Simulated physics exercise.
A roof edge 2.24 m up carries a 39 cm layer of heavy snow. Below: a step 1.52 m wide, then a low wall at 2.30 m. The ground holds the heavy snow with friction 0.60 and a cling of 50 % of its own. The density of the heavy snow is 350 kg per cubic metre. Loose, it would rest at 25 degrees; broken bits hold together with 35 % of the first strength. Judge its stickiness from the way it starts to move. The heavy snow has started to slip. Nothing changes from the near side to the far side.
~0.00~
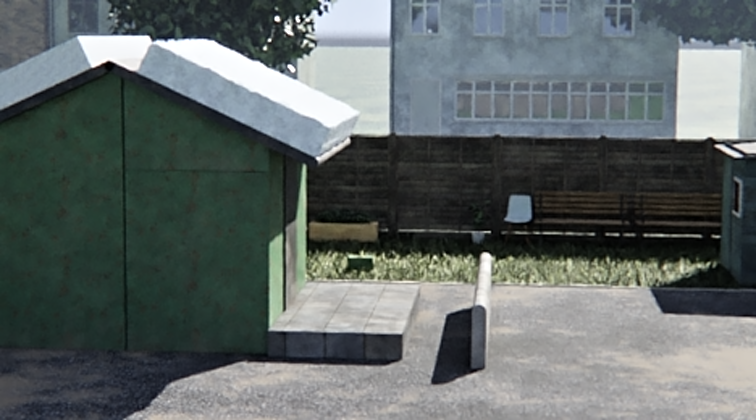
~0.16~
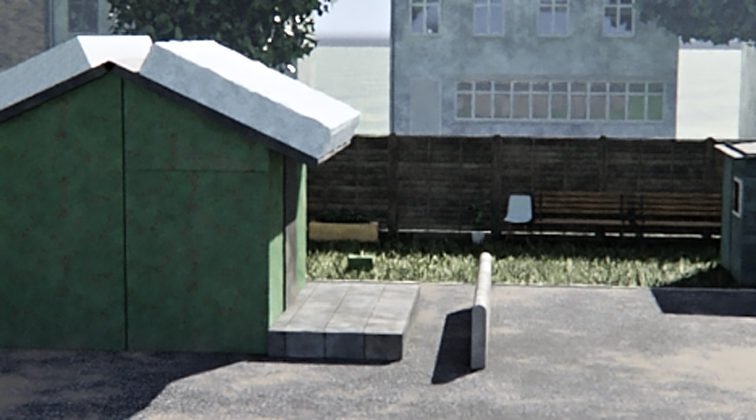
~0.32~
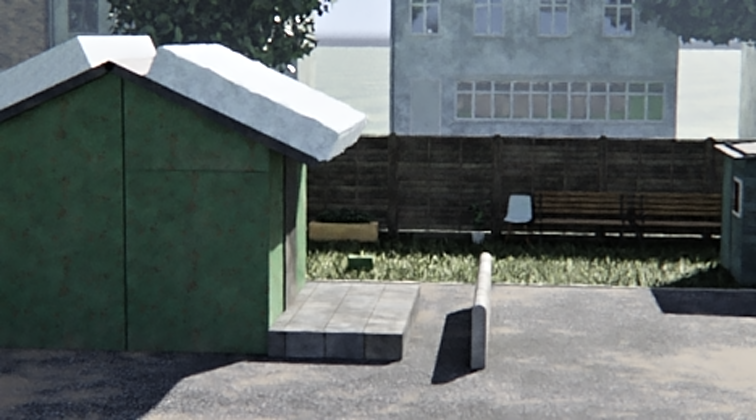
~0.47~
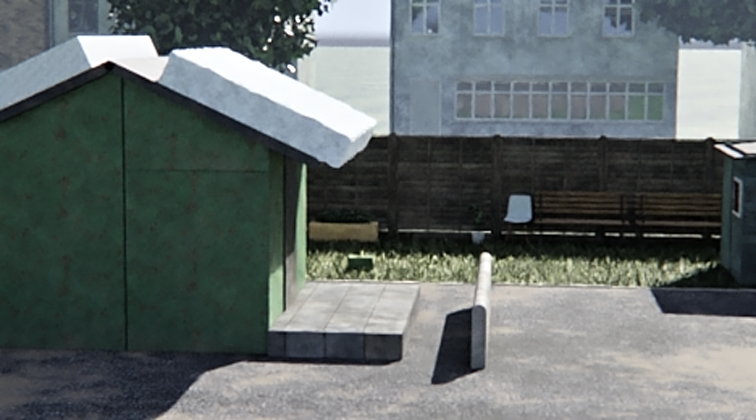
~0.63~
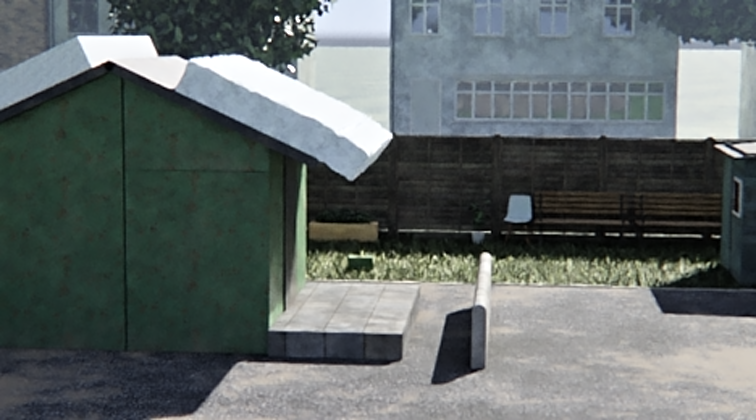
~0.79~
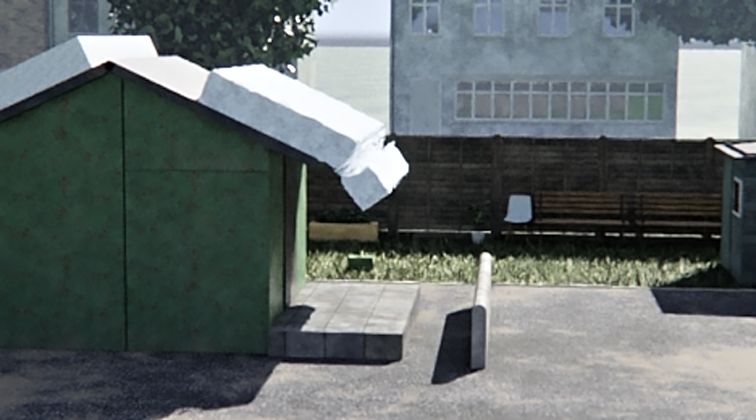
A thick slab of snow on the right slope of a green shed's roof barely shifts at first, then slides down to the right, baring the roof near the ridge. Its lower edge pushes farther past the eaves, bends downward above the paved step, and cracks near its outer end.
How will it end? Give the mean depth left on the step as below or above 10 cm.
It comes out below 10 cm.
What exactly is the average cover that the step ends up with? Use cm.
About 5 cm.
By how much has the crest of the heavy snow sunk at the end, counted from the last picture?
Some 2.2 m.
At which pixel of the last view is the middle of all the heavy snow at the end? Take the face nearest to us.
Near (447, 324).
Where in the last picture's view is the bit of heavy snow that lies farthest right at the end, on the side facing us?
Around (612, 365).
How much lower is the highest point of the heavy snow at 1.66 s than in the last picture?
Some 1.7 m.
After 1.19 s, 57 % of the snow is still up on the roof and 43 % is falling or down.
After 1.66 s, none of the snow is still up on the roof and all is falling or down.
After 2.13 s, none of the snow is still up on the roof and all is falling or down.
After 2.60 s, none of the snow is still up on the roof and all is falling or down.
After 3.10 s, at the end, none of the snow is still up on the roof and the snow on the step is 4.8 cm deep on average.
